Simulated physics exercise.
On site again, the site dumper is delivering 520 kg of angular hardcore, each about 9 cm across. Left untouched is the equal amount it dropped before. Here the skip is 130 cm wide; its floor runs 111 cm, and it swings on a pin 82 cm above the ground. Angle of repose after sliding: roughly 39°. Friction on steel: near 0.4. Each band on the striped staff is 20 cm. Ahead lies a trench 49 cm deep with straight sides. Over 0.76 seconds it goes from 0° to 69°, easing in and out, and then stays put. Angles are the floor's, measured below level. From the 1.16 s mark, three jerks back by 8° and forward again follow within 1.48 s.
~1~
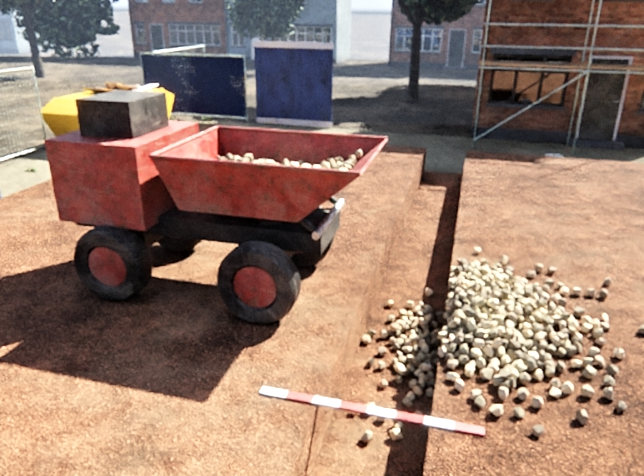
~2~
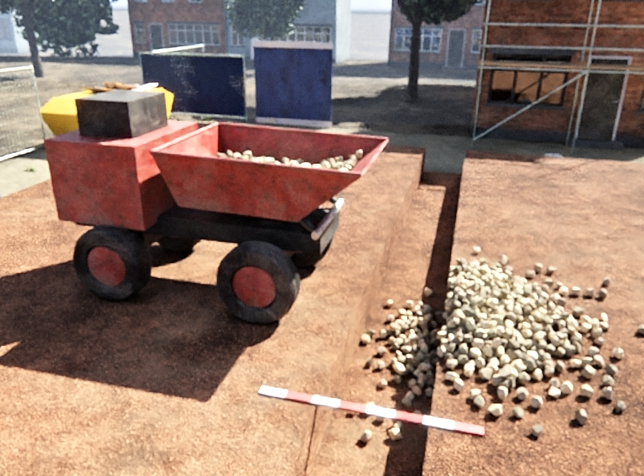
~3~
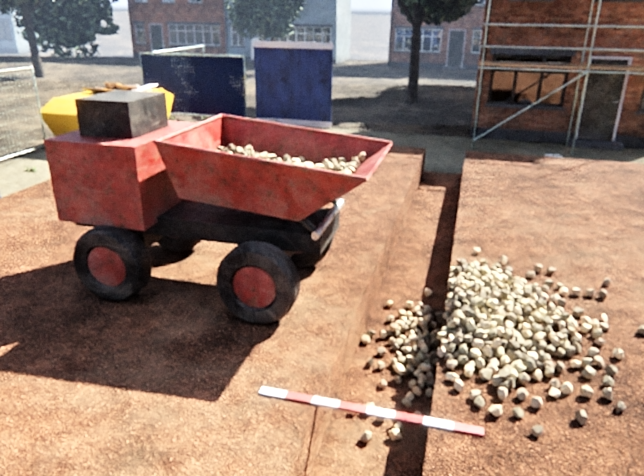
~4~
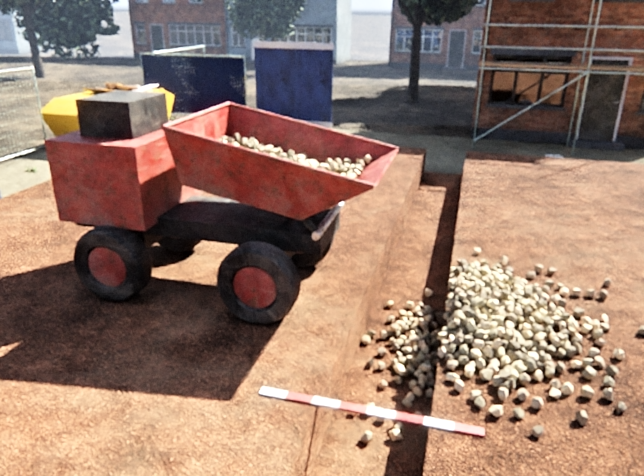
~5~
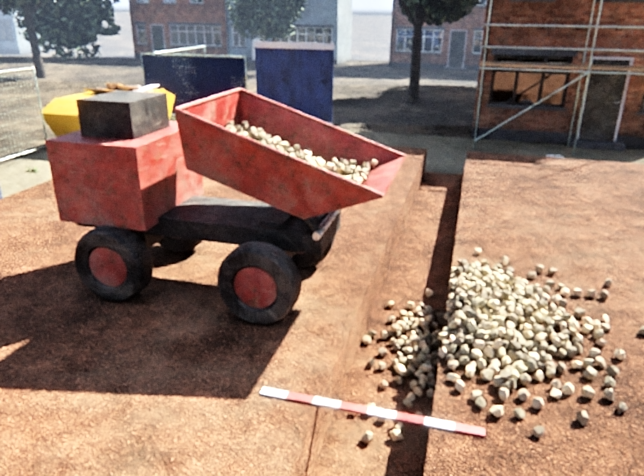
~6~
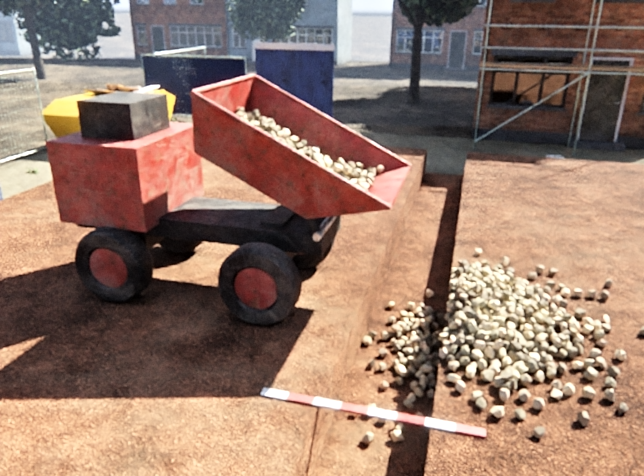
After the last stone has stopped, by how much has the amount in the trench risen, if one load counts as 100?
It has risen by about 57 per cent of a load.
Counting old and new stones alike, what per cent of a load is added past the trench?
Near 45 parts in a hundred.
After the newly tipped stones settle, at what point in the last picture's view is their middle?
Middle: Approx. (438, 335) px.
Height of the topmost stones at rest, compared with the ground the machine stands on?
Some 38 cm above that level.
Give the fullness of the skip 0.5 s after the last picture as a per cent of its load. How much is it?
About 100 per cent is held.
Then, 0.2 s after the last picture the floor is at 58°; in per cent of one load, 100 in the skip, 18 in the trench, 82 past the trench; the foremost stones are at (628, 324).
Then, 0.5 s after the last picture the floor is at 69°; in per cent of one load, 99 in the skip, 19 in the trench, 82 past the trench; the foremost stones are at (628, 324).
Then, 2.8 s after the last picture the floor is at 69°; in per cent of one load, 0 in the skip, 75 in the trench, 125 past the trench; the foremost stones are past the picture's edge.
Then, 5.6 s after the last picture the floor is at 69°; in per cent of one load, 0 in the skip, 76 in the trench, 124 past the trench; the foremost stones are past the picture's edge. Net gain in the trench, 57.
